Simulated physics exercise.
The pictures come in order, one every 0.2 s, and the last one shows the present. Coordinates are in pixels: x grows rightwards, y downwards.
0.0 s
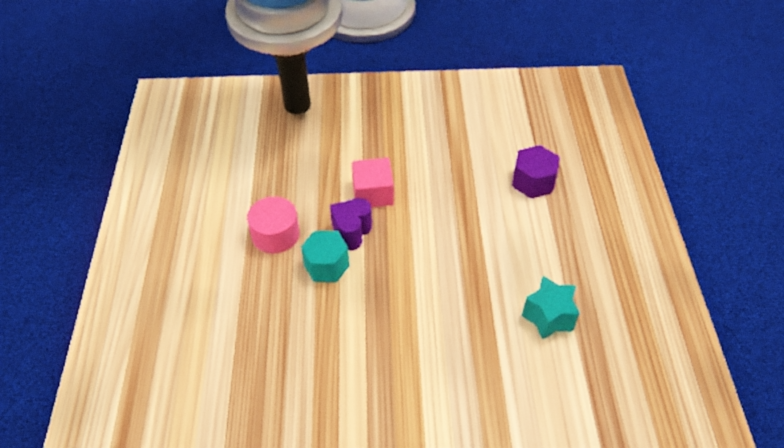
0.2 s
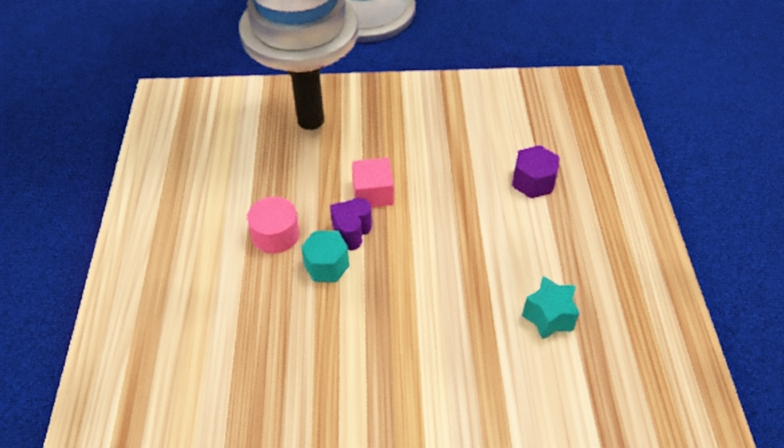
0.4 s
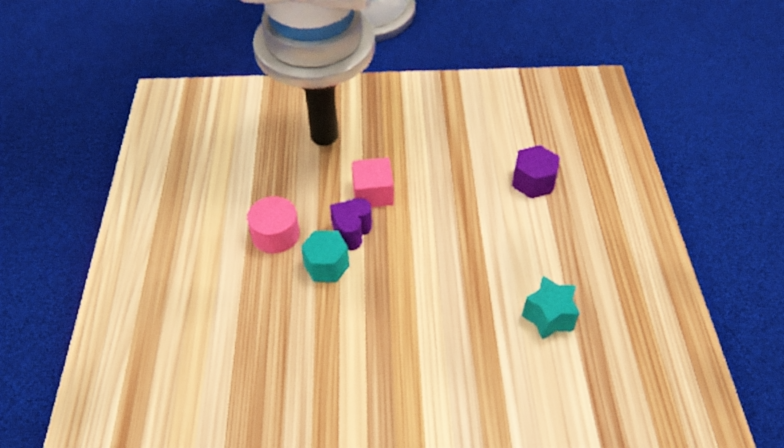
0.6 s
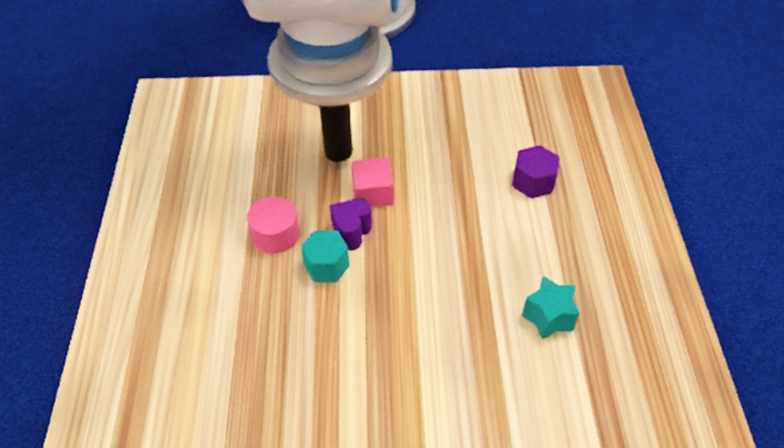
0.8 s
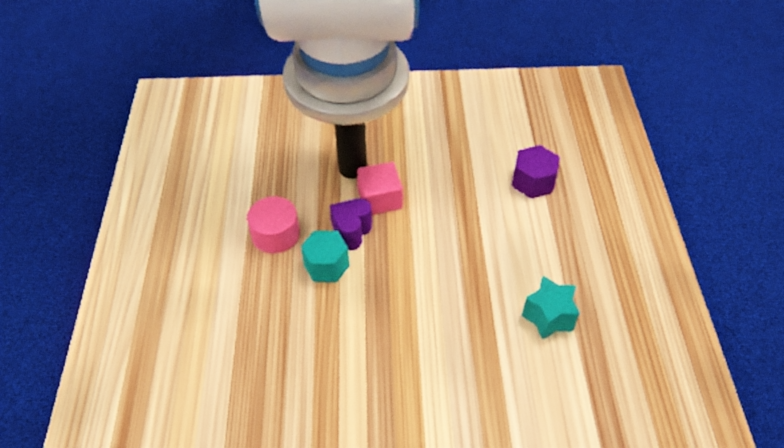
The video shows a robot arm with a black bar moving down and rightward over a wooden board holding six pink, purple and teal blocks, then nudging the pink square block slightly right and downward while the others stay still.
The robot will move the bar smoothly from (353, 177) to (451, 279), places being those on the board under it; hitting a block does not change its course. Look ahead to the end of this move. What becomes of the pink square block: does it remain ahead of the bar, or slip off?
Slipped loose.
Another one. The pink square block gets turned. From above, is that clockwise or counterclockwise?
In a top view, it turns counterclockwise.
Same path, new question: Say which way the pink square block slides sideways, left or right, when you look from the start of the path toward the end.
It shifts to the left.
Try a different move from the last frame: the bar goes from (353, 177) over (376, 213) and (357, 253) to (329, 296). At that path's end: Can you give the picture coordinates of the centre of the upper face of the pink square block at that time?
Somewhere near (411, 203).
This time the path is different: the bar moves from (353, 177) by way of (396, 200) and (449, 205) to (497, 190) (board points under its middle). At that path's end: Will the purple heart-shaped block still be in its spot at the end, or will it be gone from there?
That one stays where it is.
What follows on the original path. One third of the way, bar at (384, 202); pink square block at (415, 203), turned 45° anticlockwise.
Two thirds of the way, bar at (417, 235); pink square block at (455, 225), turned 85° anticlockwise.
At the end, bar at (452, 271); purple heart-shaped block still; pink square block at (470, 229), turned 110° anticlockwise.
